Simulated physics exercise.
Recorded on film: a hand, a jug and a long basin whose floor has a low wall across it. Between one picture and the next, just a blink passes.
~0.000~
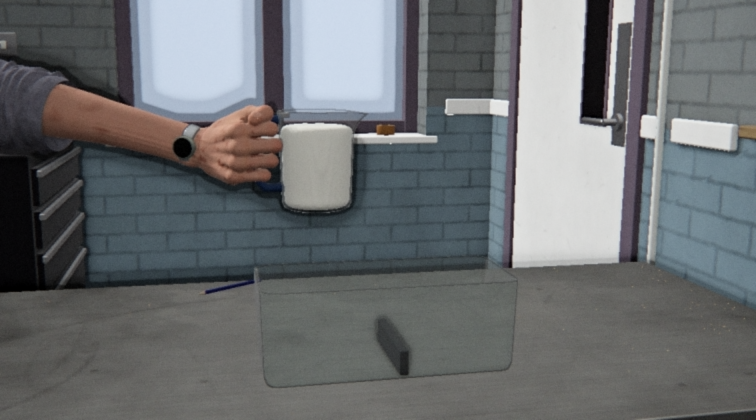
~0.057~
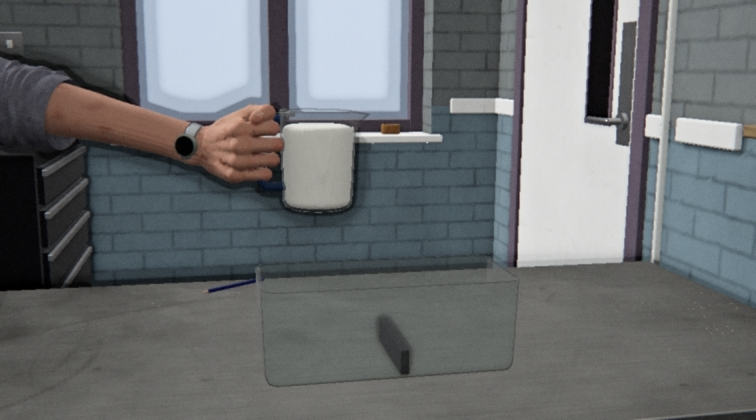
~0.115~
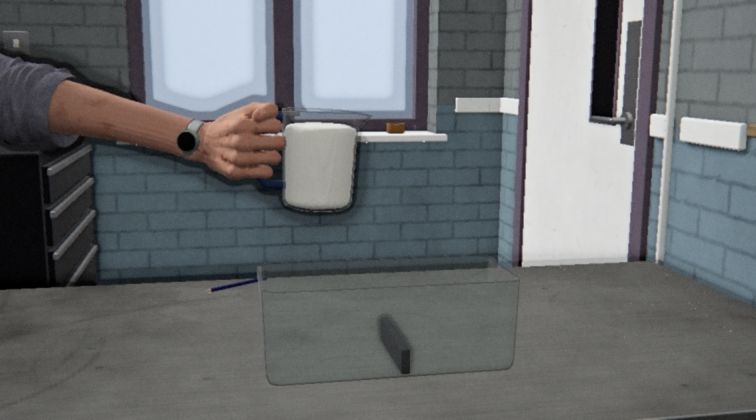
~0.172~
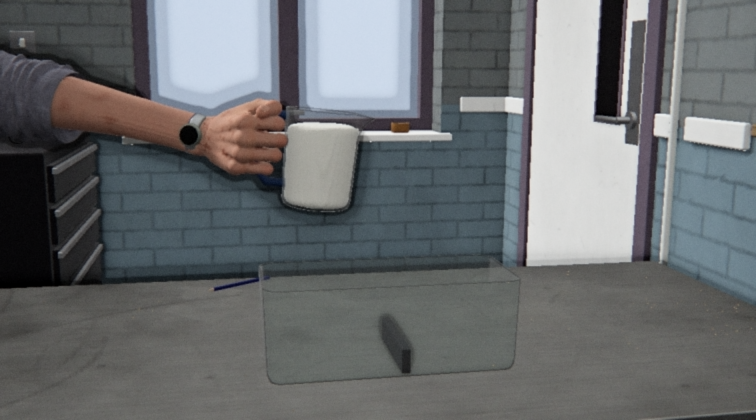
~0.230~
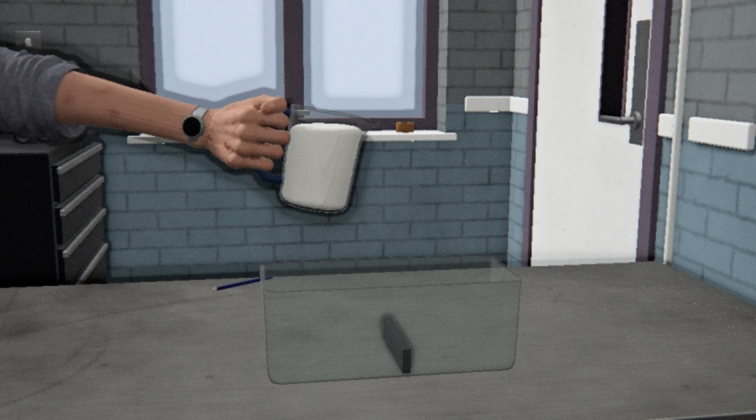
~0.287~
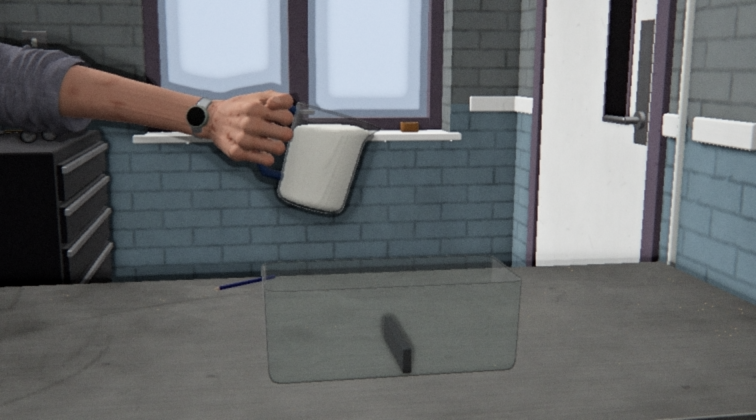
A hand holding a clear jug of milk above a long see-through basin, slowly tilting it to the right.
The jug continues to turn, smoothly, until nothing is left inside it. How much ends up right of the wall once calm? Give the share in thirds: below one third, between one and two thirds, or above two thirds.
Seems the share right of the wall goes past two thirds.
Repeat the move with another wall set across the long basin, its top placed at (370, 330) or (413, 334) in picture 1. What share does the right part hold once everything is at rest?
In order, 90 and 65 in a hundred.
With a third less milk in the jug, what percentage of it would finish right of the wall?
Roughly 90 in a hundred.
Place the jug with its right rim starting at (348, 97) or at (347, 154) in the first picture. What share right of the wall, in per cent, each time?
Close to 70 in a hundred, then close to 50 in a hundred.
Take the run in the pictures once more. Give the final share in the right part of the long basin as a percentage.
Share: Roughly 85 %.
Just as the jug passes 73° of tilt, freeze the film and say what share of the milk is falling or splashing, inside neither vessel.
About 15 per cent.
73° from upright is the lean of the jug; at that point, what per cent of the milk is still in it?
Some 75 in a hundred has yet to spill out.
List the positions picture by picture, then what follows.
It leans 0°; its right rim is at (368, 112); the milk meets the walls at (281, 128) and (352, 127); the long basin's rim runs from (258, 281) to (501, 269); the wall's top is at (392, 335), in the first picture.
It leans 1°; its right rim is at (370, 113); the milk meets the walls at (282, 127) and (353, 127), in the second picture.
It leans 3°; its right rim is at (372, 114); the milk meets the walls at (285, 126) and (355, 127), in the third picture.
It leans 6°; its right rim is at (376, 117); the milk meets the walls at (288, 127) and (358, 128), in the fourth picture.
It leans 10°; its right rim is at (379, 122); the milk meets the walls at (290, 128) and (362, 128), in the fifth picture.
It leans 16°; its right rim is at (383, 128); the milk meets the walls at (293, 131) and (369, 129), in the sixth picture.
A moment on, the jug is tipped part way and 77 per cent is still to pour, 0 is left of the wall and 6 right of it.
Next, the jug is tipped right over and 21 per cent is still to pour, 3 is left of the wall and 56 right of it.
Then the jug is tipped right over and 0 per cent is still to pour, 9 is left of the wall and 89 right of it.
Later the jug is tipped right over and 0 per cent is still to pour, 11 is left of the wall and 88 right of it.
Finally, 11 per cent lies left of the wall, 88 right of it and 1 outside.
